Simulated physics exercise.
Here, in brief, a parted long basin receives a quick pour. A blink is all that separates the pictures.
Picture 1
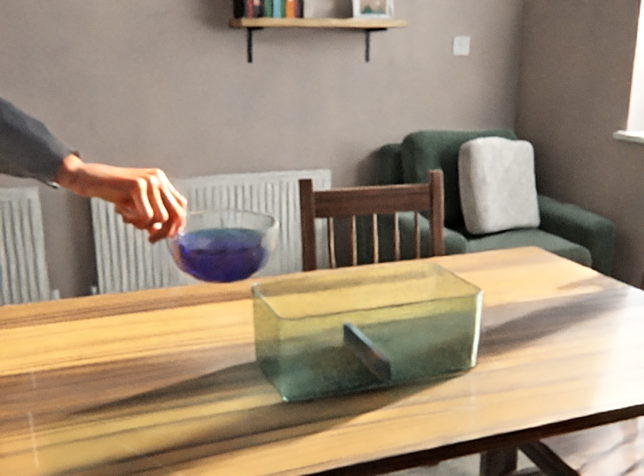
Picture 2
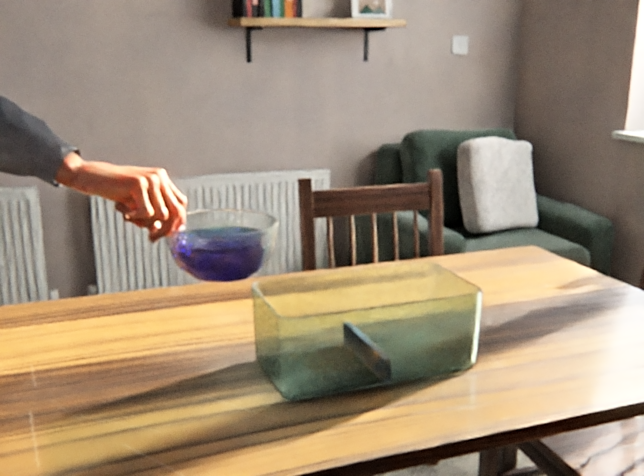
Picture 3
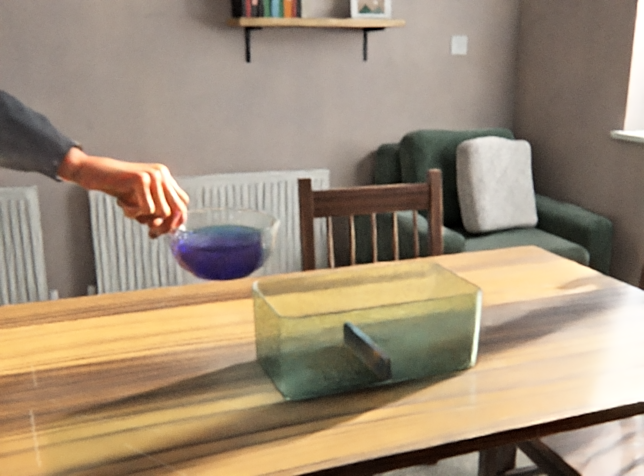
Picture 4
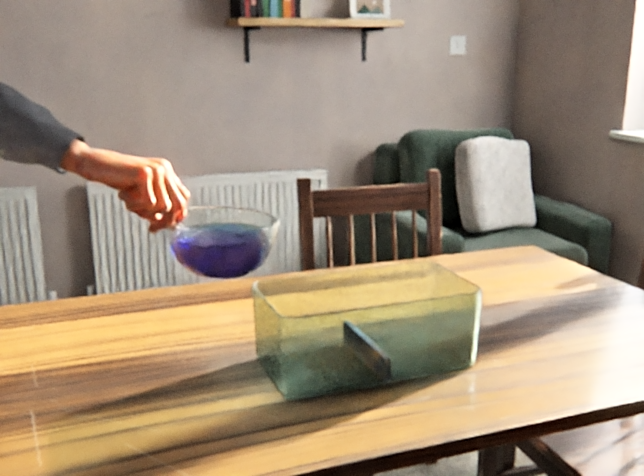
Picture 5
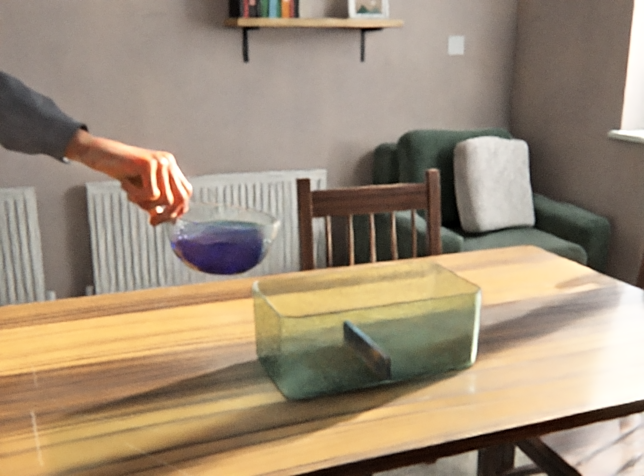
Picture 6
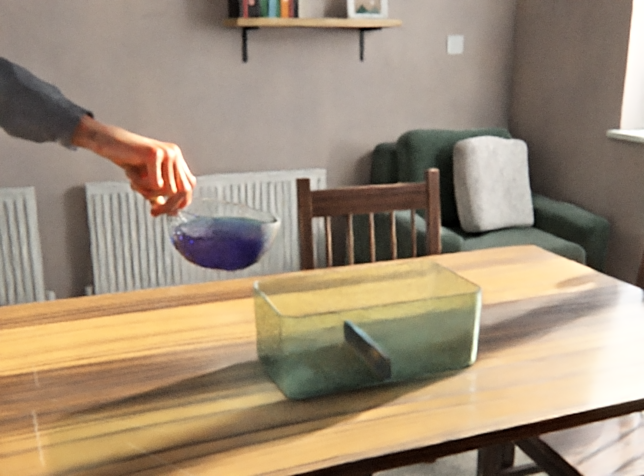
A hand holding a glass bowl of blue-purple liquid slowly tilting it rightward beside a divided glass basin on a wooden table.
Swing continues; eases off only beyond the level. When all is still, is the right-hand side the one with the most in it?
No: Most of it settles to the left.
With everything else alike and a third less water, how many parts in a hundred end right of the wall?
I'd put it at some 5 %.
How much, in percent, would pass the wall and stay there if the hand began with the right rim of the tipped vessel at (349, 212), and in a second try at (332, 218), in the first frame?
About 90 per cent, then about 90 per cent.
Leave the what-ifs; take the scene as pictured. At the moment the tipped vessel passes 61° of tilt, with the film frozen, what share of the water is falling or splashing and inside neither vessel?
I'd put it near 30 per cent.
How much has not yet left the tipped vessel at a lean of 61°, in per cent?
Around 65 in a hundred.
A moment on, the tilt is 61° and 63 per cent is still to pour, 5 is left of the wall and 0 right of it.
Next, the tilt is 90° and 8 per cent is still to pour, 68 is left of the wall and 3 right of it.
Then the tilt is 95° and 0 per cent is still to pour, 92 is left of the wall and 6 right of it.
Later the tilt is 95° and 0 per cent is still to pour, 92 is left of the wall and 7 right of it.
In the end 92 per cent lies left of the wall, 7 right of it and 1 outside.
